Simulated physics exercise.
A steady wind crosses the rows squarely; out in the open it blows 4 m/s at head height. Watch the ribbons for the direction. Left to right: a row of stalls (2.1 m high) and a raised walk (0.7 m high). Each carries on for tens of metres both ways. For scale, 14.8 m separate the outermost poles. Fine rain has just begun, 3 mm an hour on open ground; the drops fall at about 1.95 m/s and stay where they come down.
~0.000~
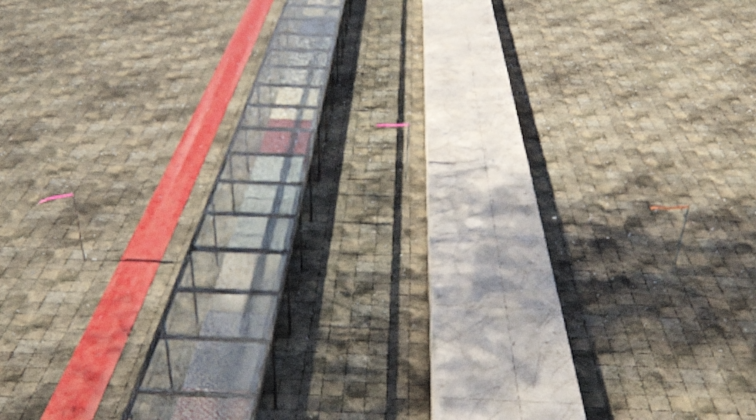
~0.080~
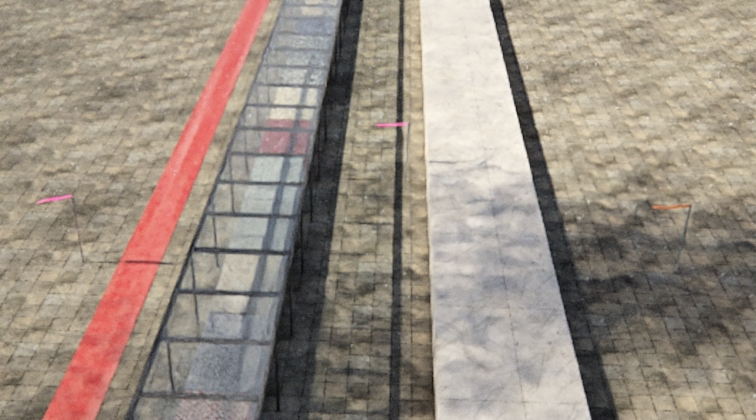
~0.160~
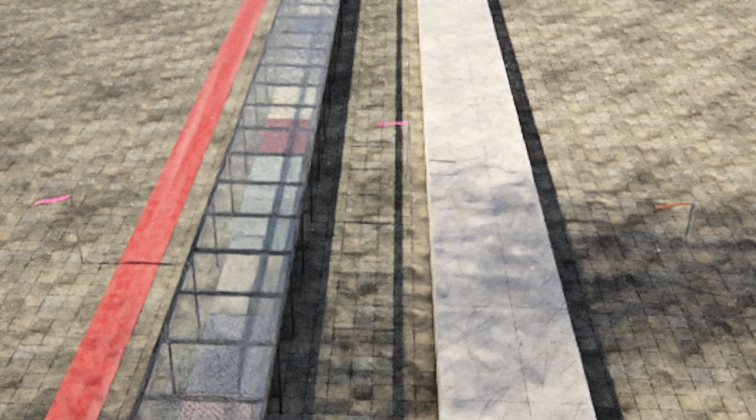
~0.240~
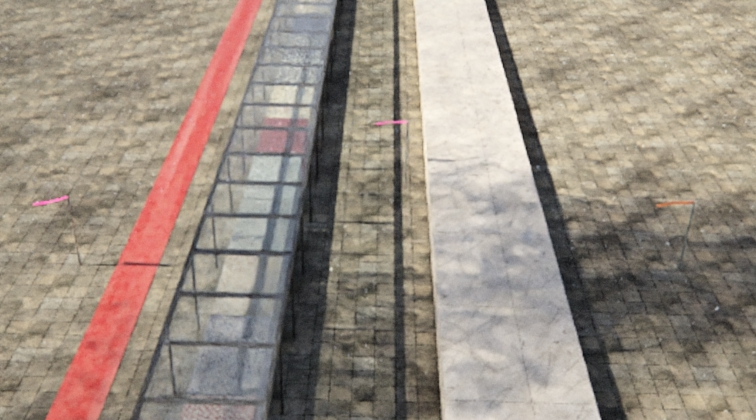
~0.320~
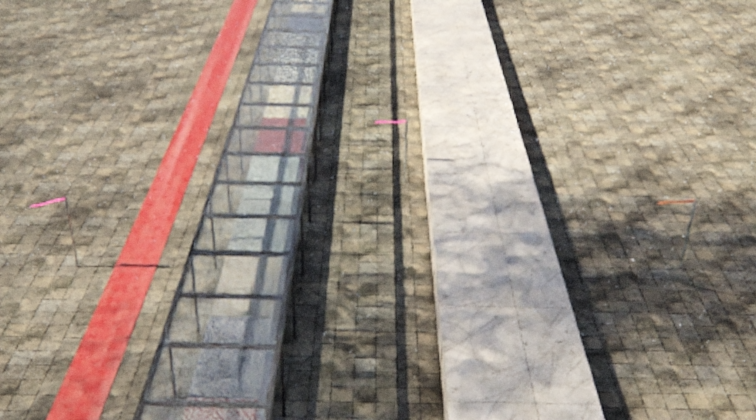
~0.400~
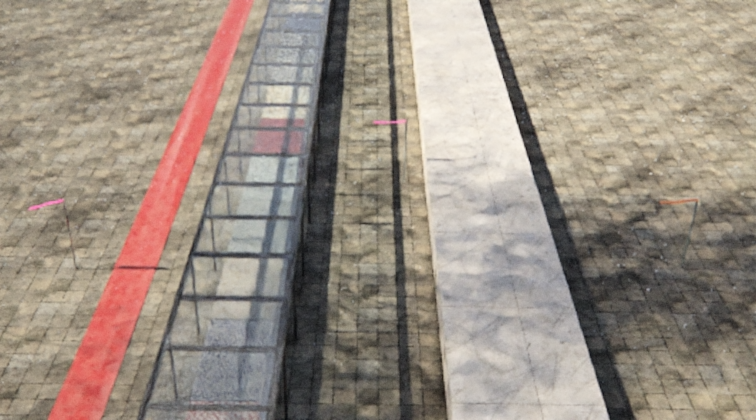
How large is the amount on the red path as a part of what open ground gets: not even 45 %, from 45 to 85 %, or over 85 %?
The amount there is less than 45 % of the open one.
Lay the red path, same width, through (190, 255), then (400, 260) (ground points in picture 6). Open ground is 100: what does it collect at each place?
In turn about 20 %, 80 %.
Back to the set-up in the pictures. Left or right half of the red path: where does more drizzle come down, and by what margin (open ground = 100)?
The left half, by about 15 points.
10 minutes on, 0.1 mm on the red path, 0.5 mm in the open.
30 minutes on, 0.2 mm on the red path, 1.5 mm in the open.
60 minutes on, 0.3 mm on the red path, 3.0 mm in the open, so the red path has 10 % of the open amount; the left half of it has 19 %, the right half 2 %.
